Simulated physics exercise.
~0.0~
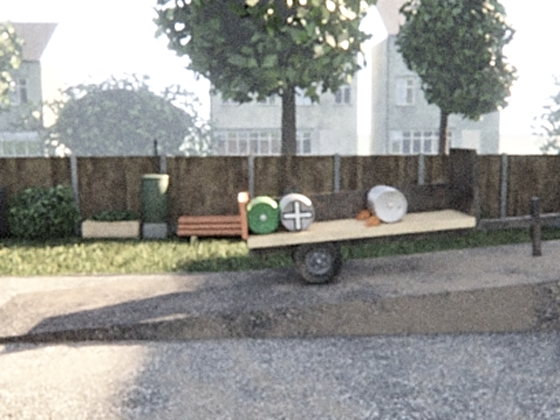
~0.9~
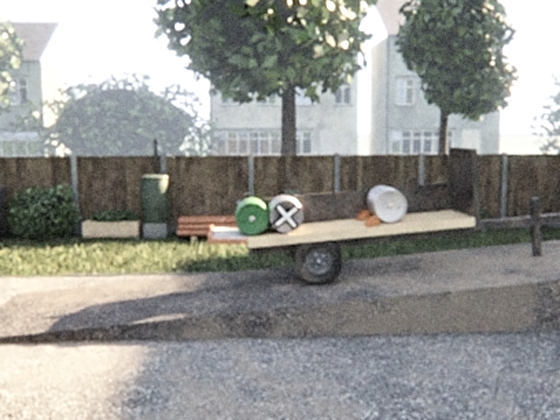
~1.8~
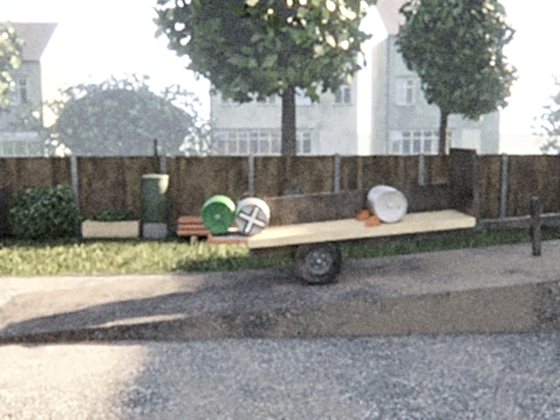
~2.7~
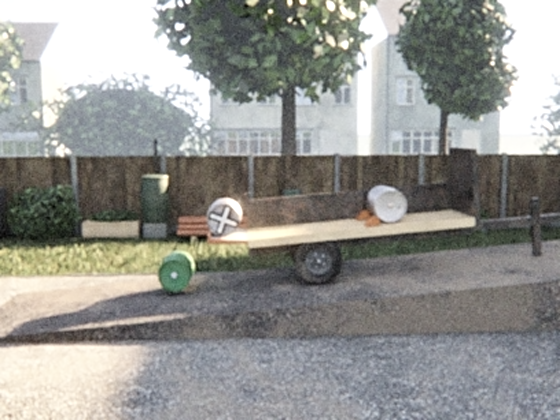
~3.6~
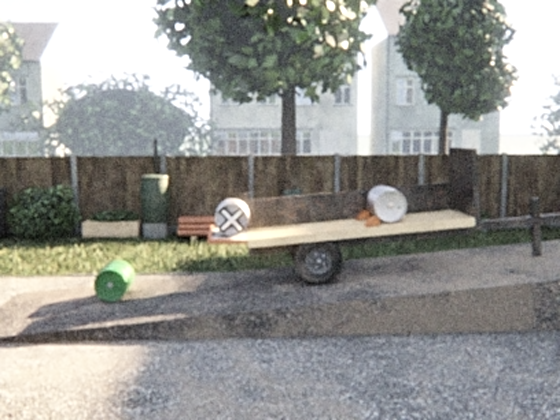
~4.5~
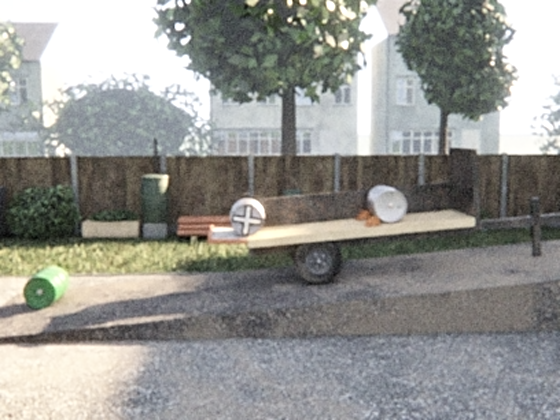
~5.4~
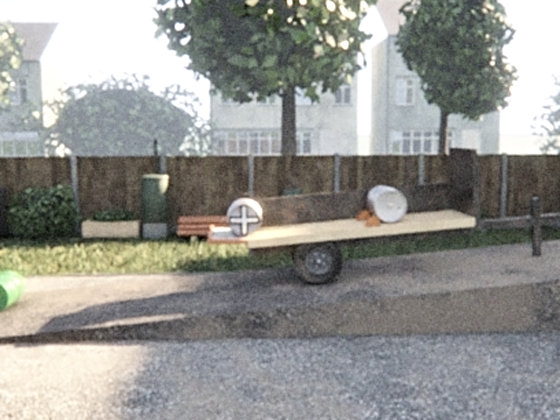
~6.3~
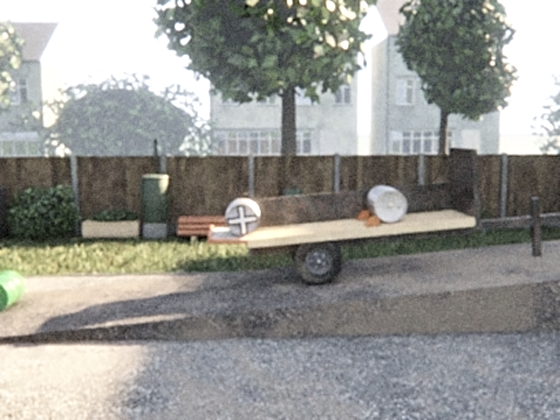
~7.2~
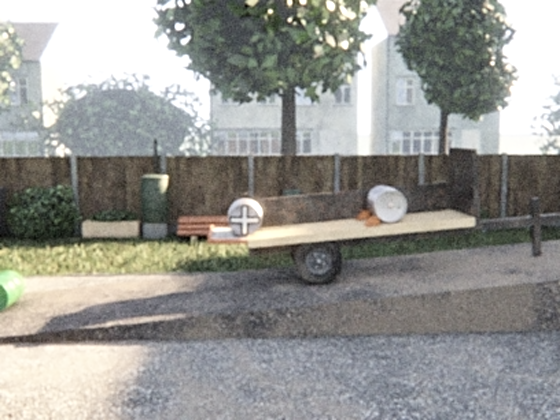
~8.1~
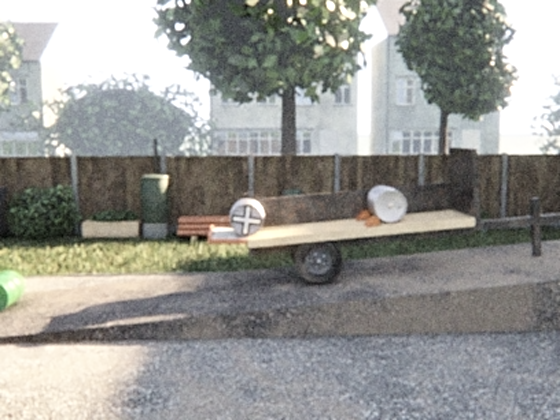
The clip opens on a trailer parked on a slope in front of a wooden fence, with a green keg and a pale keg marked with a cross beside its raised tailgate, and another pale keg resting farther right behind an orange chock. The gate drops open to the left, and the green and cross-marked kegs roll out onto it. The green one tumbles off the end and rolls left along the ground. The cross-marked keg stops near the gate's edge, then rolls back a little and settles. At the end, the green keg lies still on the ground, partly out of view at the left, while the chocked keg has stayed put.
